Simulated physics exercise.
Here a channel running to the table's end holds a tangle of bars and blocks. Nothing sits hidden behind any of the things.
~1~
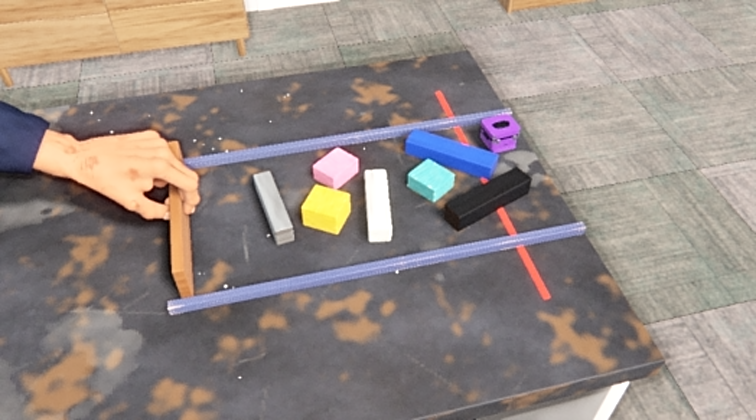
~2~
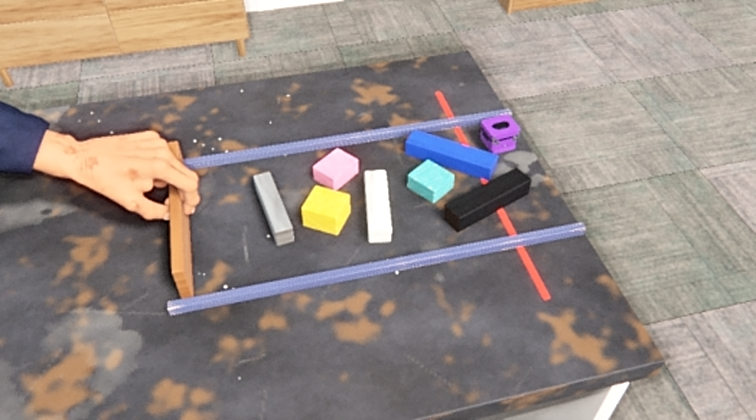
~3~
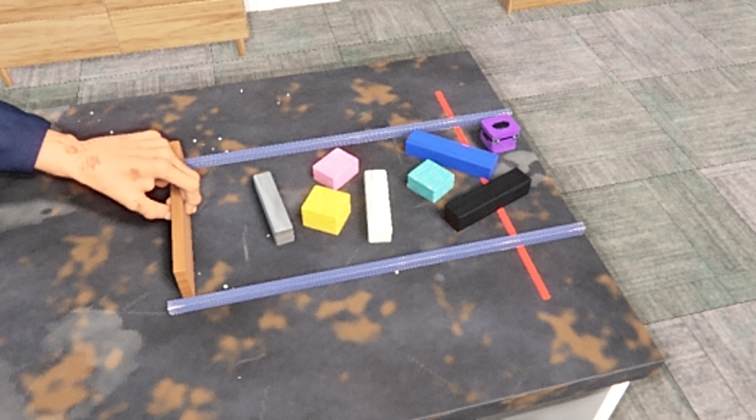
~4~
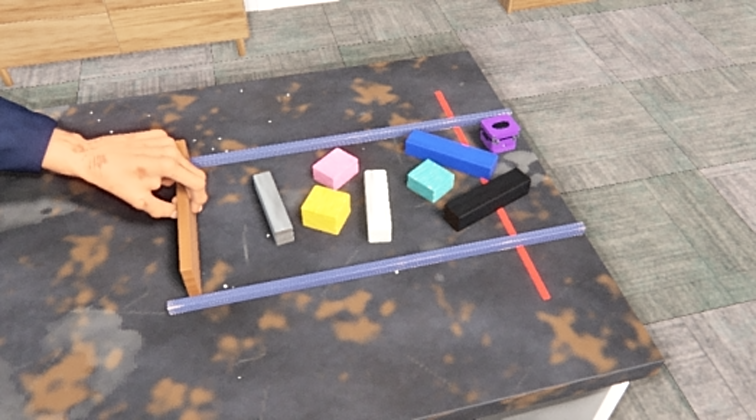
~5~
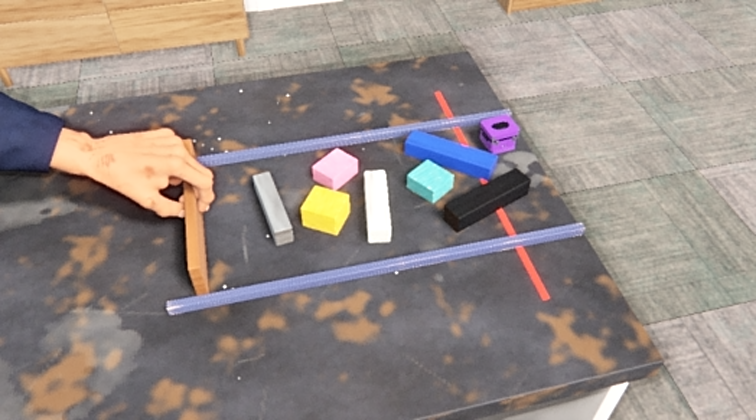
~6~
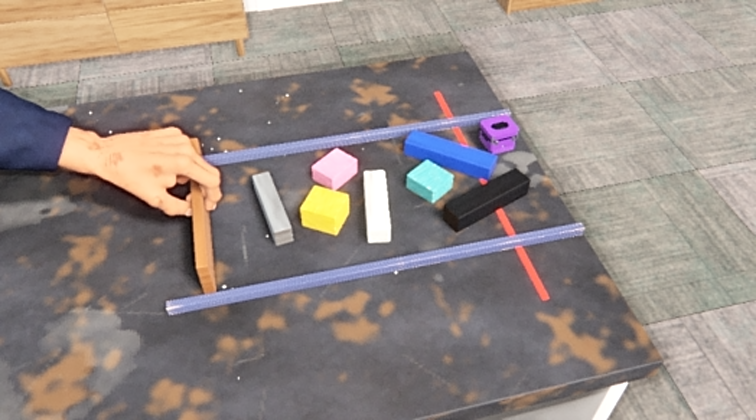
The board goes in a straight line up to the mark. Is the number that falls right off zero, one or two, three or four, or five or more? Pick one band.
It is three or four.
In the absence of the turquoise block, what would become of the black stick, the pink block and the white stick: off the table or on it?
As for the black stick, it is retained; the pink block is retained; the white stick is retained.
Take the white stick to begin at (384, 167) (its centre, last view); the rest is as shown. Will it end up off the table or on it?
Result: It does not come off.
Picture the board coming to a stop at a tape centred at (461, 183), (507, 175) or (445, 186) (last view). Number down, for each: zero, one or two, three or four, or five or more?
Per place, in order: Either one or two; more than four; none at all.
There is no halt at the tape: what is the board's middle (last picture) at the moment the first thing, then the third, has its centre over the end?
The first one at (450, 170), the next at (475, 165).
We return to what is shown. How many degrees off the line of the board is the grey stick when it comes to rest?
Out of line by around 0°.
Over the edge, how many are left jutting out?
The count is 2.
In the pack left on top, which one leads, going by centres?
It's the black stick.
A little later, none off yet; purple case at rest near (498, 135); black stick at rest near (487, 199); blue stick at rest near (450, 155).
Next, none off yet; purple case at rest near (498, 135); black stick shifted a little near (521, 199); blue stick shifted a little near (457, 149).
When it is over, the number that fall off is three or four; down, white stick, turquoise block and purple case.
